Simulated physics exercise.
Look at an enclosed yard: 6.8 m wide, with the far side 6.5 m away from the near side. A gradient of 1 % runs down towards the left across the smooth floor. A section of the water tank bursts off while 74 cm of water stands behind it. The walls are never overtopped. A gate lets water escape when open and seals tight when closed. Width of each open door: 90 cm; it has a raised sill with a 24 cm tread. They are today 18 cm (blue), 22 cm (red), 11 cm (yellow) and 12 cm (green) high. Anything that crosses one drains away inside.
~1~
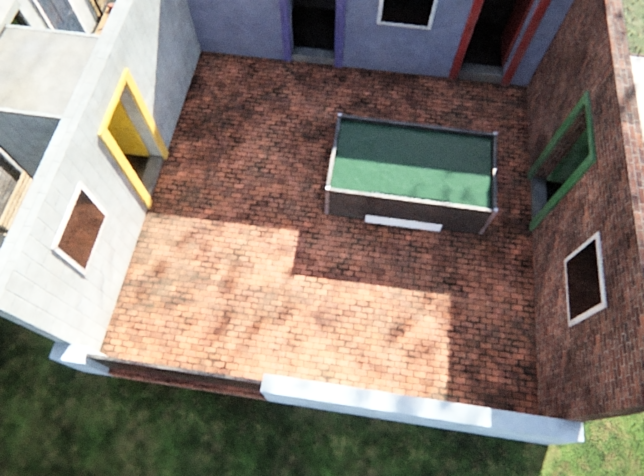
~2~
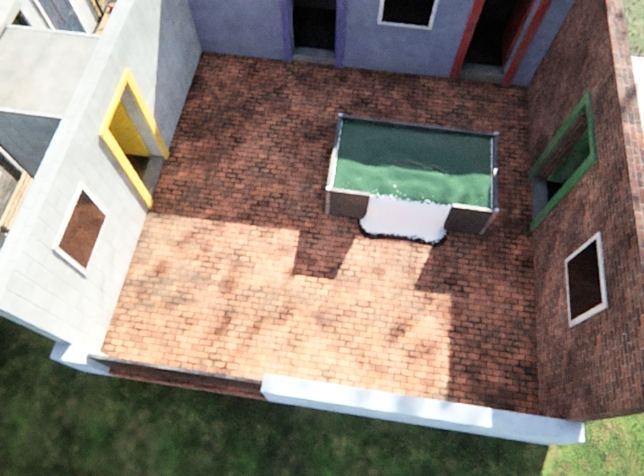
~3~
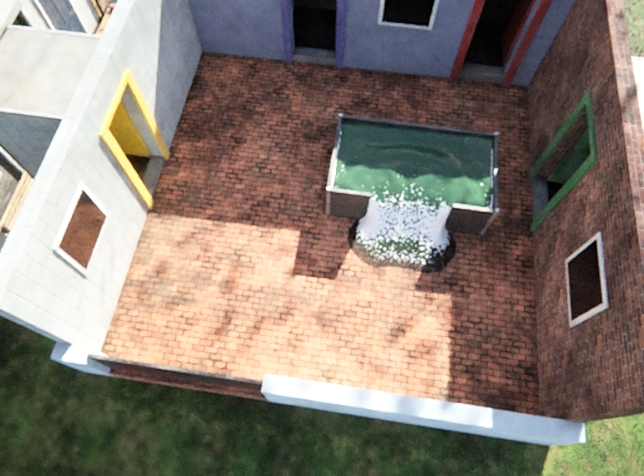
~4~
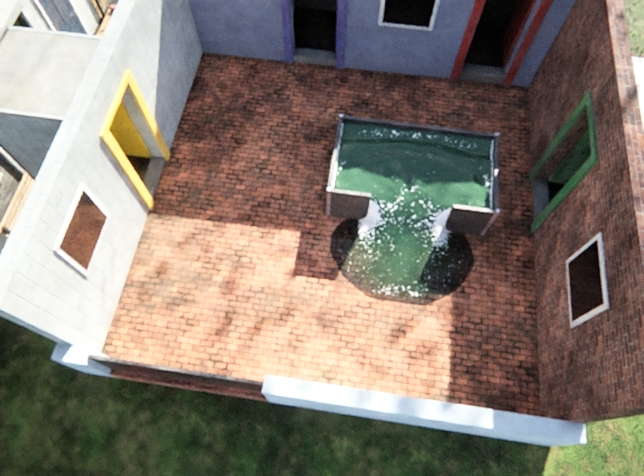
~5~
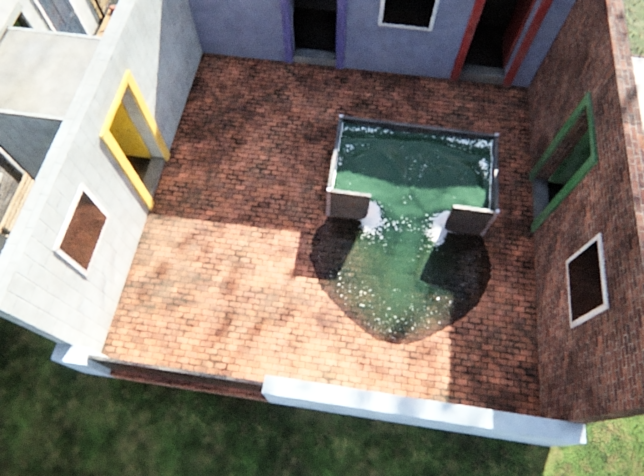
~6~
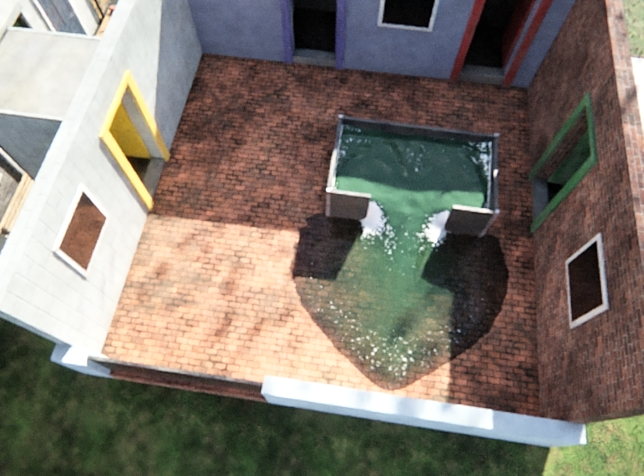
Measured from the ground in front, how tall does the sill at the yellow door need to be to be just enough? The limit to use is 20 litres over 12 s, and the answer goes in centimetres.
It needs to be about 5.5 cm tall.
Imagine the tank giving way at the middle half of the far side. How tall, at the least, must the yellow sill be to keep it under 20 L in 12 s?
About 5.5 cm.
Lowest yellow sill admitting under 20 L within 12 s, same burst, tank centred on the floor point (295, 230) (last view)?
Then it needs to be around 5.0 cm high.
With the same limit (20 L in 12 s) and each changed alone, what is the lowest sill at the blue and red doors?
Some 6.5 cm for blue, some 8.5 cm for red.
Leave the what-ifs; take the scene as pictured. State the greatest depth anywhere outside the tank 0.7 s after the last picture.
Around 38 centimetres.
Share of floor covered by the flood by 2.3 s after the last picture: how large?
I'd say near 35 percent is wet.
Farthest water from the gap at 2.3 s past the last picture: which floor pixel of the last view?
Around (100, 357).
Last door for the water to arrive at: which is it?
Blue.
Then, 0.7 s after the last picture water covers 25 % of the floor, deepest (38 cm) near (401, 231); it has not reached the yellow door.
Then, 2.3 s after the last picture water covers 35 % of the floor, deepest (32 cm) near (111, 359); it has not reached the yellow door.
Then, 11.3 s after the last picture water covers 100 % of the floor, deepest (15 cm) near (194, 79); 7 cm at the yellow door, 0 litres in over its 11 cm sill.
At the yellow door as built, the water peaked near 9 cm, 6.5 s after the last picture.
Run again over the same 12 s with other heights there, 32 litres in over 4.5 cm, 13 litres over 6 cm. The limit of 20 litres is kept from about 5.5 cm up.
